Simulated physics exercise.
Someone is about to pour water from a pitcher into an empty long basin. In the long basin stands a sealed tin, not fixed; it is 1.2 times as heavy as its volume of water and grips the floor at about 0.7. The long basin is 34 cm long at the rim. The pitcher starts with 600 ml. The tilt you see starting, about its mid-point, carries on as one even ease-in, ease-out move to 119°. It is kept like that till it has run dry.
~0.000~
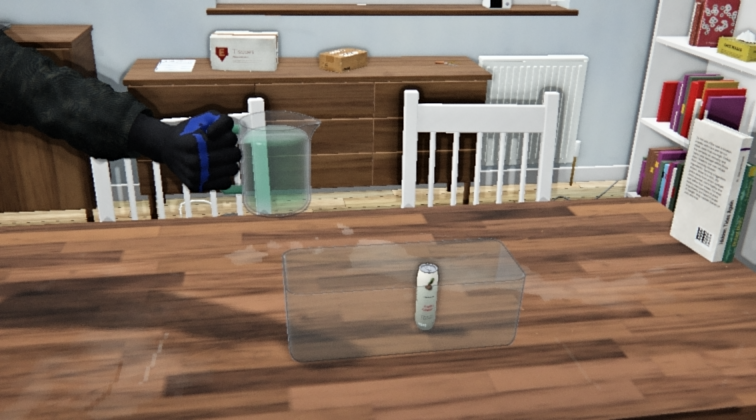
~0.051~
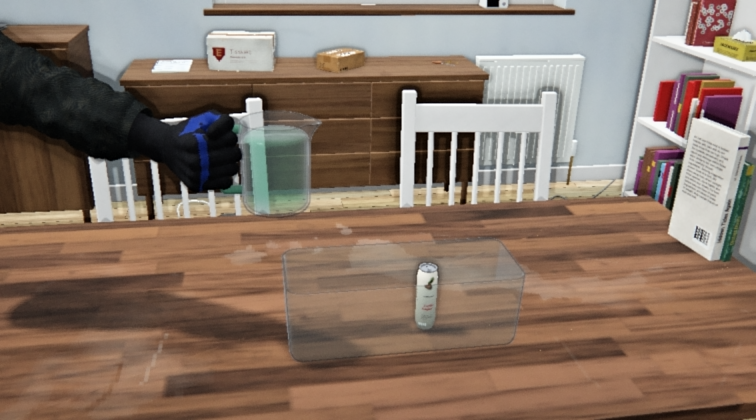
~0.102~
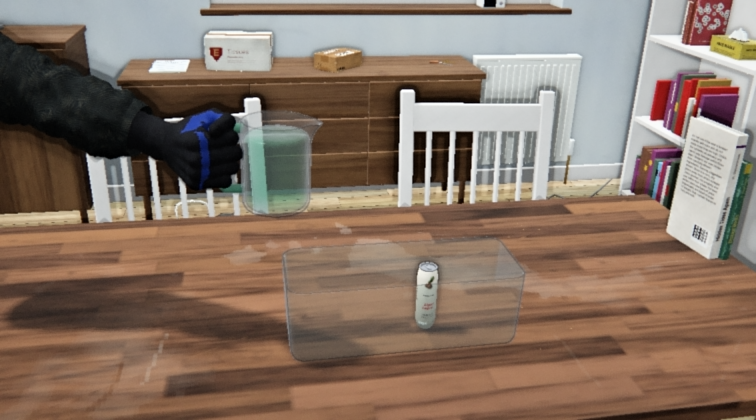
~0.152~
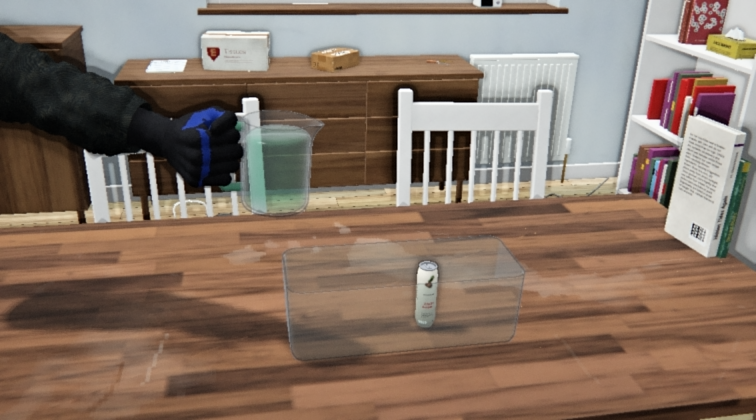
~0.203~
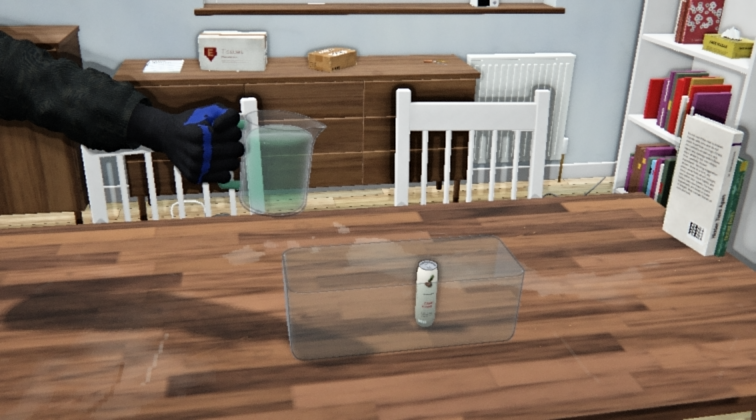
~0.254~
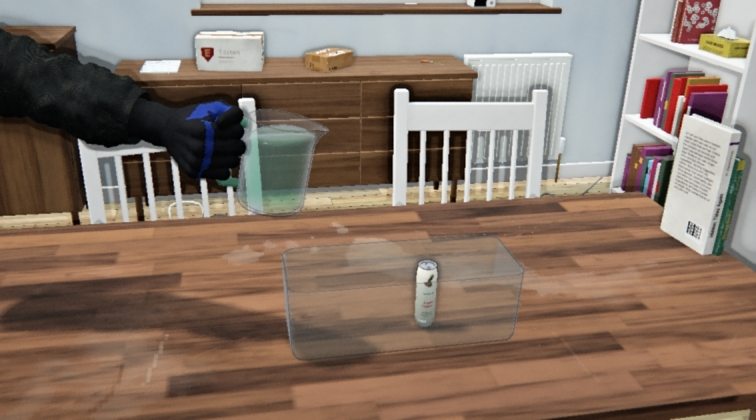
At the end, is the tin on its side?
The tin stays up.
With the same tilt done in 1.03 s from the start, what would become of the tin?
The tin remains upright.
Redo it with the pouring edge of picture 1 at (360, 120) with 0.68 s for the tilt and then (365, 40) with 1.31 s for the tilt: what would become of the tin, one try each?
First it topples; then it remains upright.
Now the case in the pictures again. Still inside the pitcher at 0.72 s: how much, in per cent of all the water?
Near 82 in a hundred.
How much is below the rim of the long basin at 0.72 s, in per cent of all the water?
About 3 per cent.
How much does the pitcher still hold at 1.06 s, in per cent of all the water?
Near 22 in a hundred.
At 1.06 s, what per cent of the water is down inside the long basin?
About 56 per cent.
After 0.72 s the tilt is 69° and 82 per cent is still to pour; the tin stands where it began.
After 1.06 s the tilt is 109° and 21 per cent is still to pour; the tin stands where it began.
After 1.42 s the tilt is 119° and 0 per cent is still to pour; the tin stands where it began.
After 1.81 s the tilt is 119° and 0 per cent is still to pour; the tin stands where it began.
In the end the tin stands where it began.
